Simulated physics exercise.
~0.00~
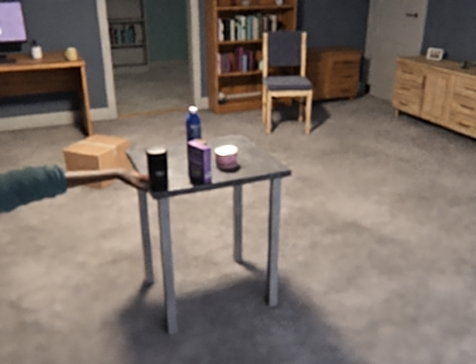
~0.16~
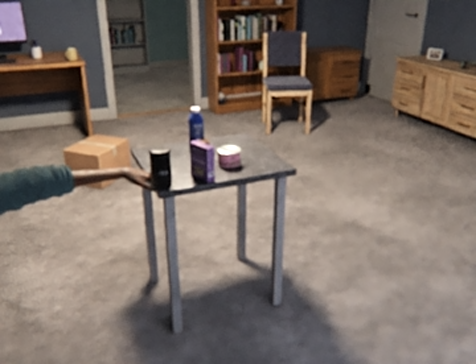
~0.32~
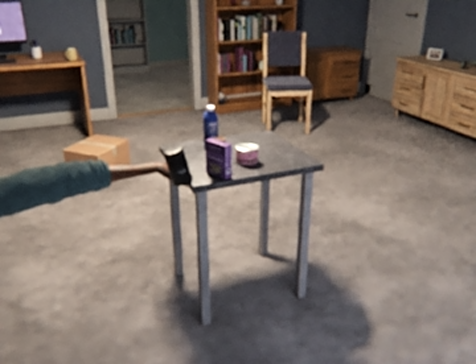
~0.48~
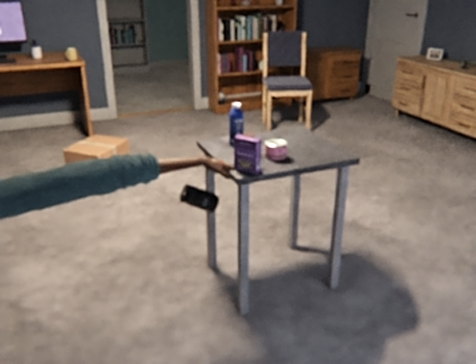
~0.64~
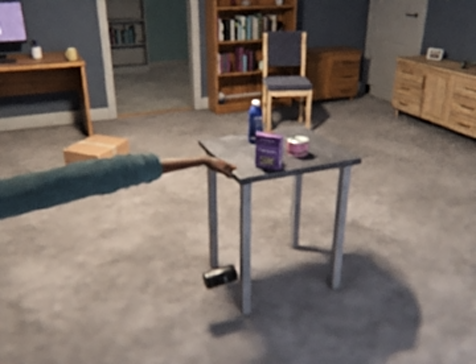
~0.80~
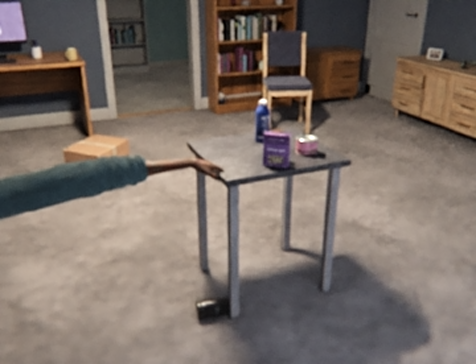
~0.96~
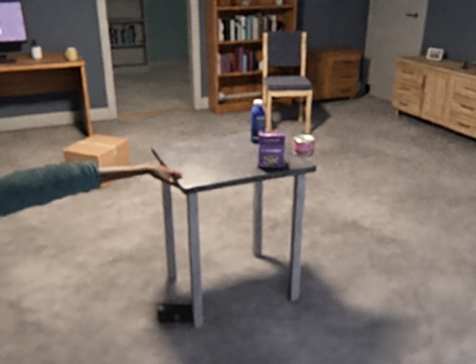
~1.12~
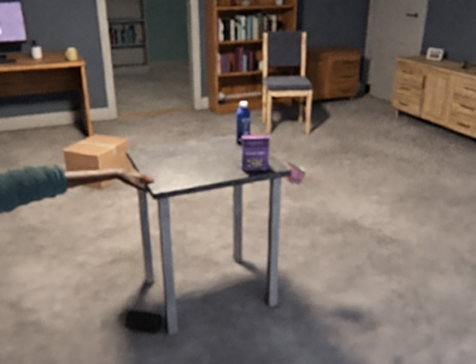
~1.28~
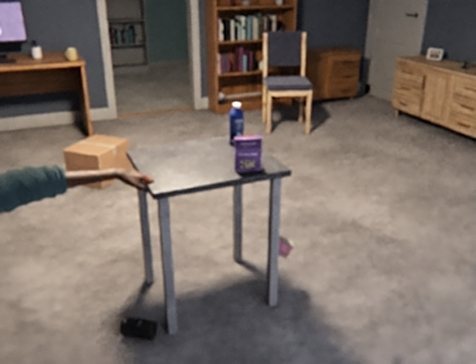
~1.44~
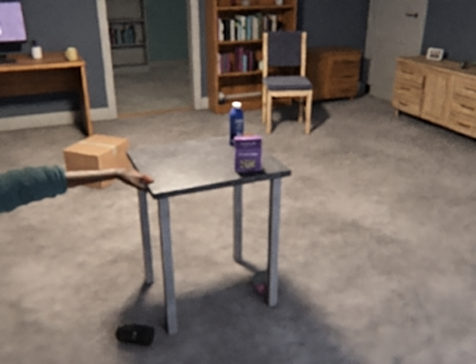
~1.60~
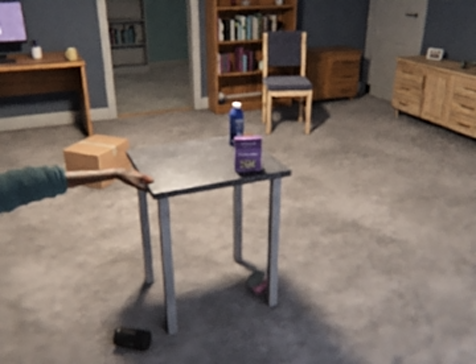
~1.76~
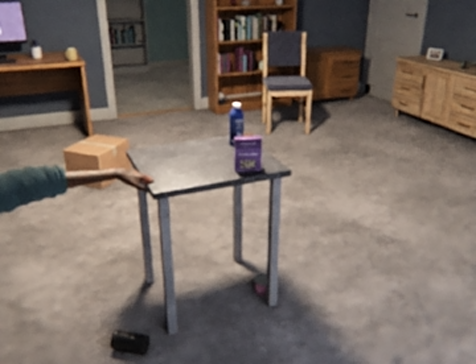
At the start, a hand reaching in from the left holds the edge of a small side table in a carpeted room, with a black jar, a blue bottle, a purple packet and a pink tub on top. The arm pushes the table to the right, and the jar leans, topples off the left side and drops to the floor. The hand then pulls the table back left, and the pink tub slips off the right edge and falls beside a leg. The jar ends on its side on the carpet, while the bottle and packet remain standing on the table.
